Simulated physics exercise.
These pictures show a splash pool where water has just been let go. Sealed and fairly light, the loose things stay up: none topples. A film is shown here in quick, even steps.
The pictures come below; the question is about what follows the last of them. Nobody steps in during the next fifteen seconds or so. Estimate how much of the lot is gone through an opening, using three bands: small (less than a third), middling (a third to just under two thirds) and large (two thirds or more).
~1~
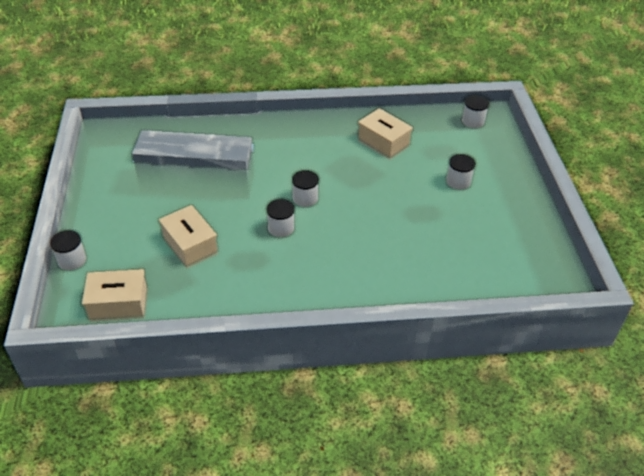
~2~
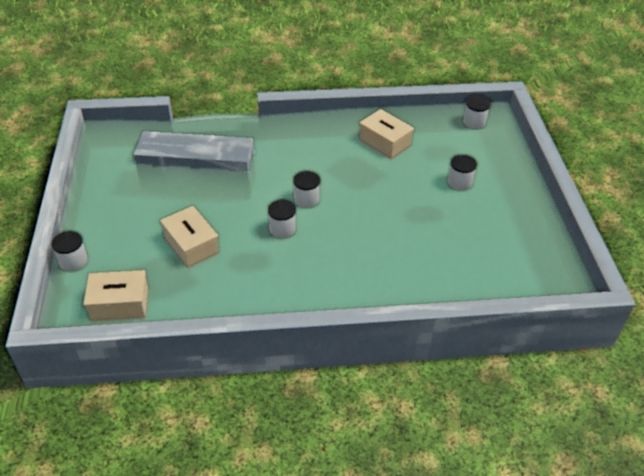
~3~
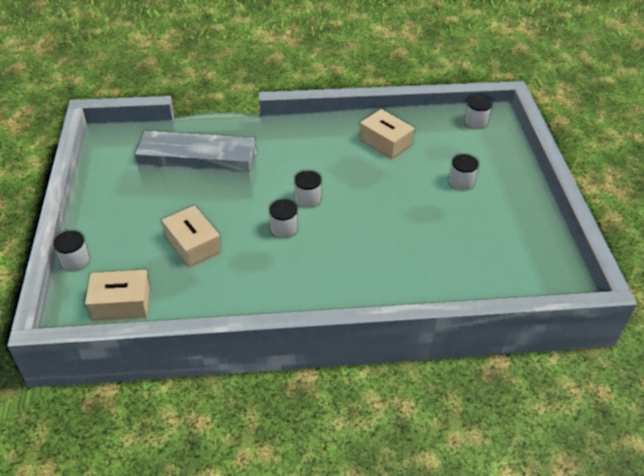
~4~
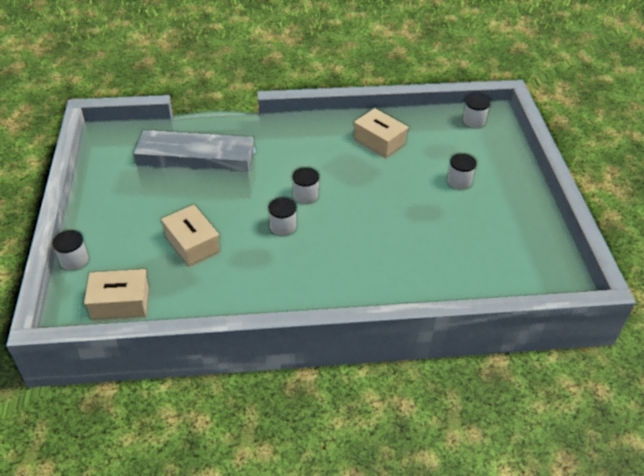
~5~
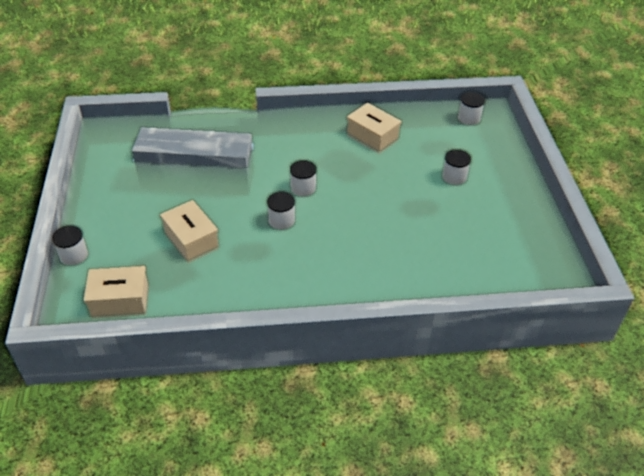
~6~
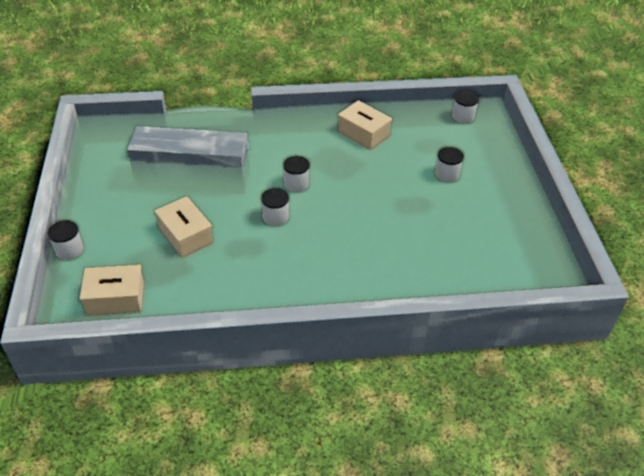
Small.
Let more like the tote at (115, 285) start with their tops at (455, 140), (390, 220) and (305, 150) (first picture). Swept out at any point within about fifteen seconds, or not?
Result list, first to last: Does not leave, does not leave, leaves.
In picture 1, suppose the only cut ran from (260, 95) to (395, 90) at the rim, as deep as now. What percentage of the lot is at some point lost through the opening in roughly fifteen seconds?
It works out to some 40 in a hundred.
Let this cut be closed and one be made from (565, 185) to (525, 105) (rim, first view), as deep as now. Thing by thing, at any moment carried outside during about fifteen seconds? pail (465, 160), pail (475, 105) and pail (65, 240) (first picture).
Same order as asked: Exits, exits, never leaves.
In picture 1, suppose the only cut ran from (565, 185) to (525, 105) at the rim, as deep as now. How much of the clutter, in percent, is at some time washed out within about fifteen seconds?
40 per cent.
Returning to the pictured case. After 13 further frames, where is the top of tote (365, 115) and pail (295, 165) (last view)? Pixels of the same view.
I'd say close to (308, 111) and close to (273, 138).
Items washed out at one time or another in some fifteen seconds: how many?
So, 1 of them.
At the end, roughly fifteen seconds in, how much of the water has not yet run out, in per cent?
Around 70 in a hundred.
A moment on, 0 of 8 are out; 8 afloat.
Next, 0 of 8 are out; 8 afloat.
Later, 1 of 8 are out; 7 afloat.
In the end, 1 of 8 are out; 7 afloat.
